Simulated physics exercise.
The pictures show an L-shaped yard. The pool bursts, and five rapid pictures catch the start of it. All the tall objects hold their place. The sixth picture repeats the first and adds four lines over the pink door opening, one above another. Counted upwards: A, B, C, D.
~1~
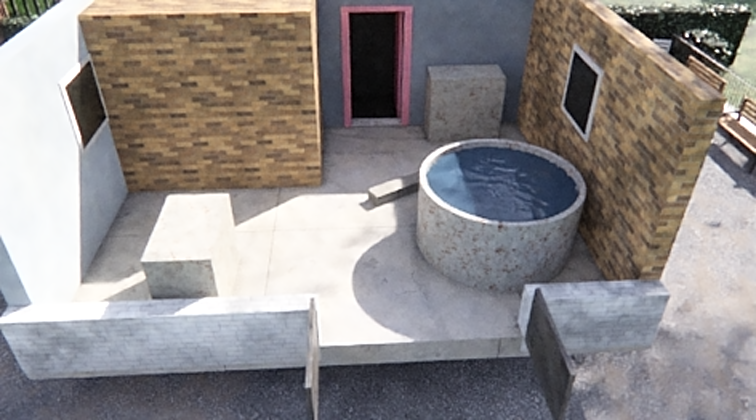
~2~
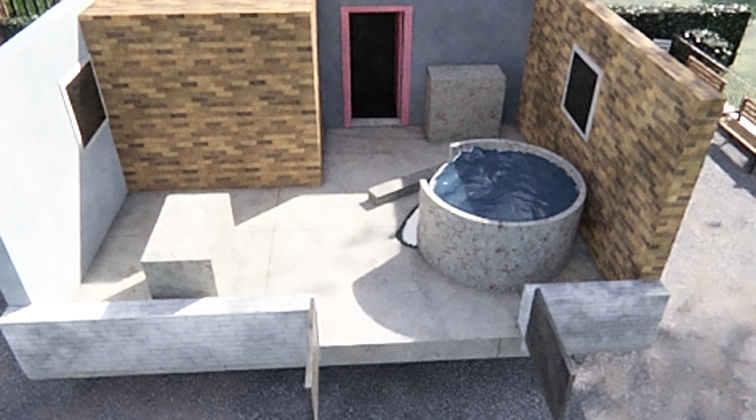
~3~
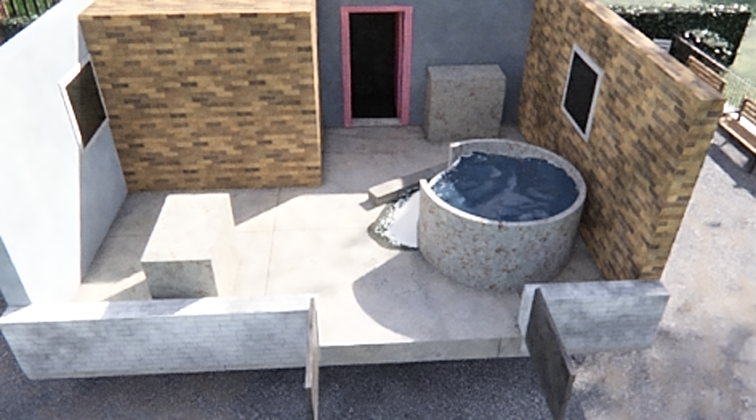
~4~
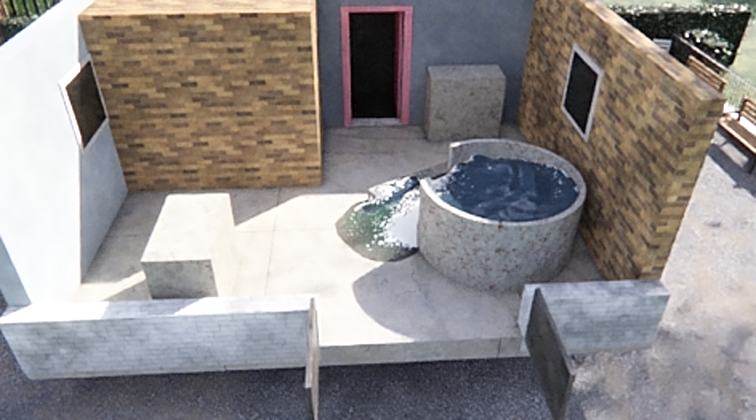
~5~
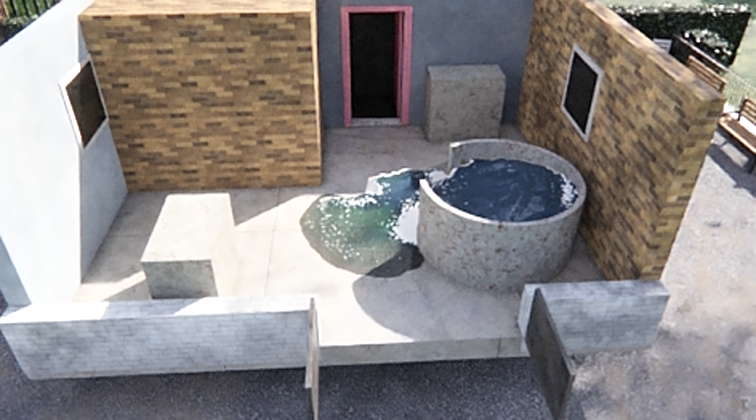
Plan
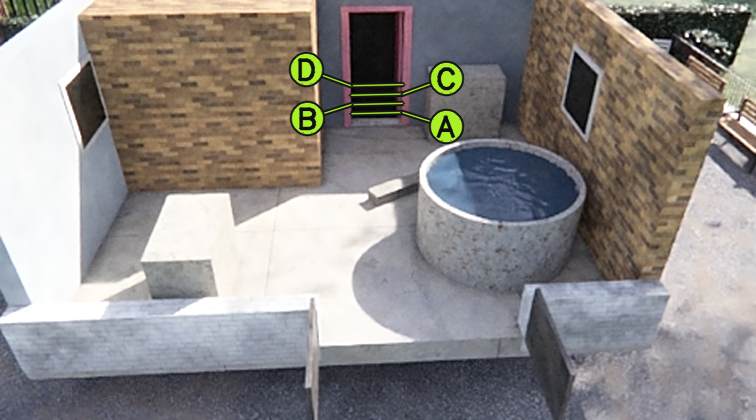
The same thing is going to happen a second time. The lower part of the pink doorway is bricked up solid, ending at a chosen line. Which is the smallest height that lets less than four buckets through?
Use line A.
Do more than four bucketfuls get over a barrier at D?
No, that is safe.
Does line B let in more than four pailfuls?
No, that is safe.
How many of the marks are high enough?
All of the four.
On the marked copy, A at (377, 113); B at (377, 103); C at (377, 94); D at (377, 85); from the bottom up A, B, C, D.
With A, a splash gets over, under a bucket.
With B, nothing gets over.
With C, nothing gets over.
With D, nothing gets over.
